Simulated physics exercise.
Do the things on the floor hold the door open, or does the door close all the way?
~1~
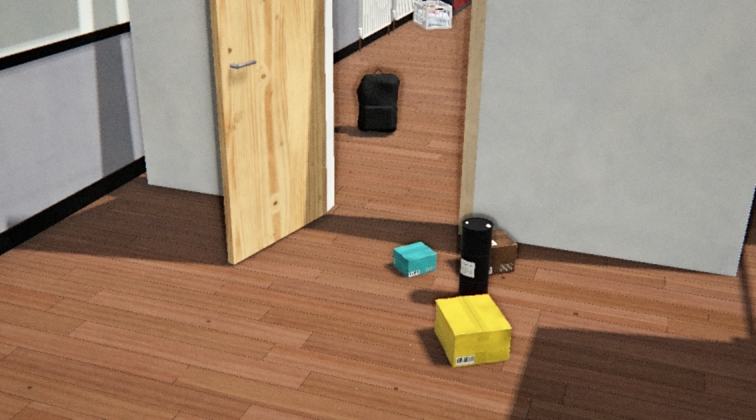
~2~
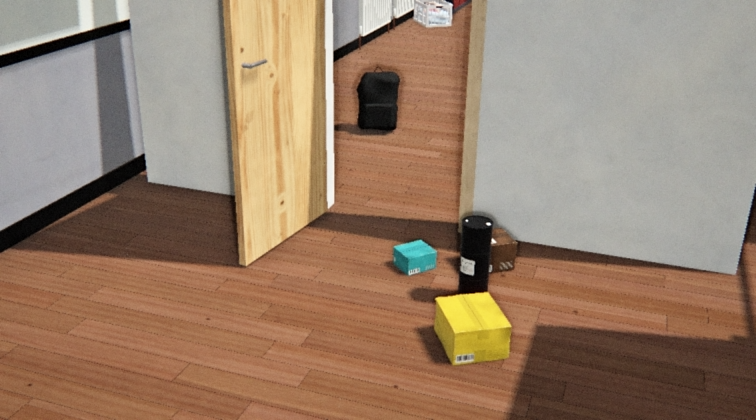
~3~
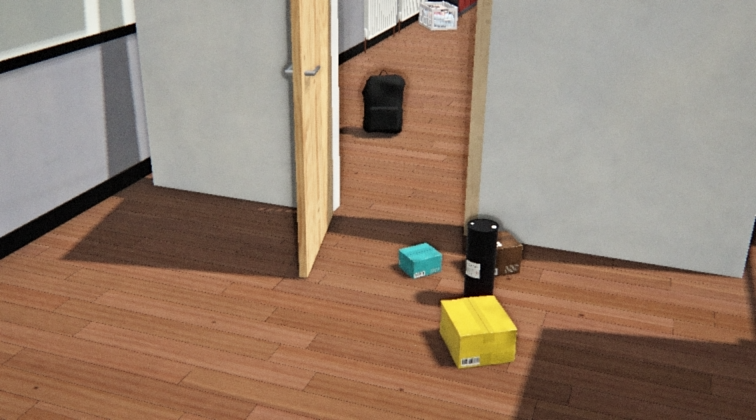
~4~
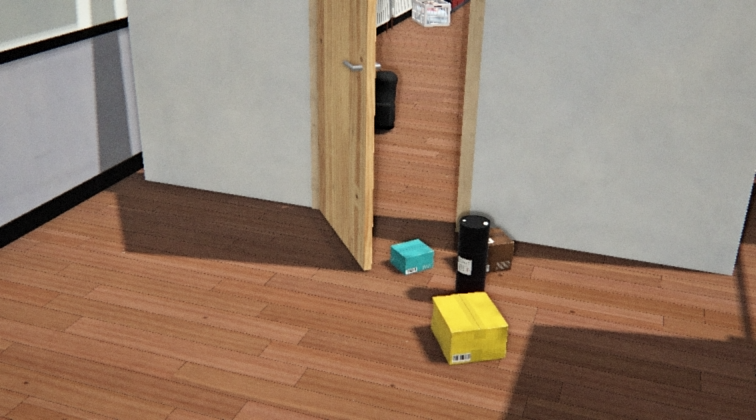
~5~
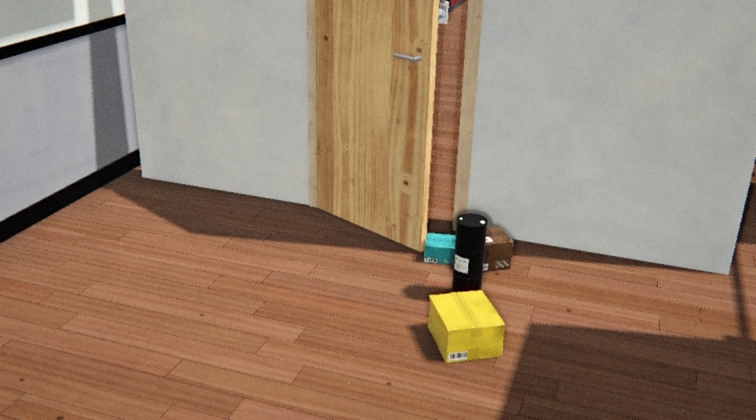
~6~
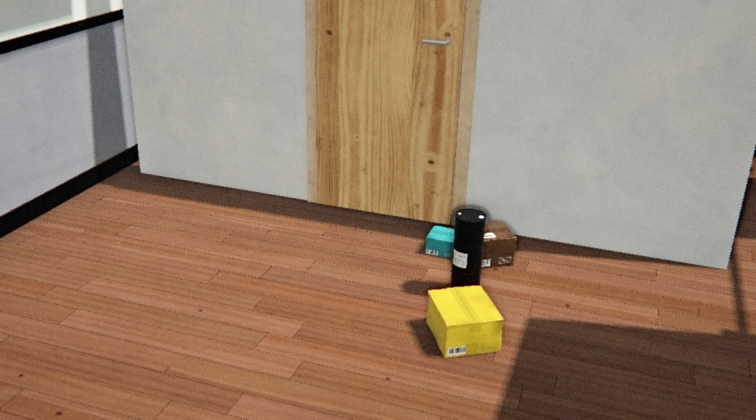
The door closes all the way. It pushes the turquoise box to the right as it swings and ends up shut in its frame.
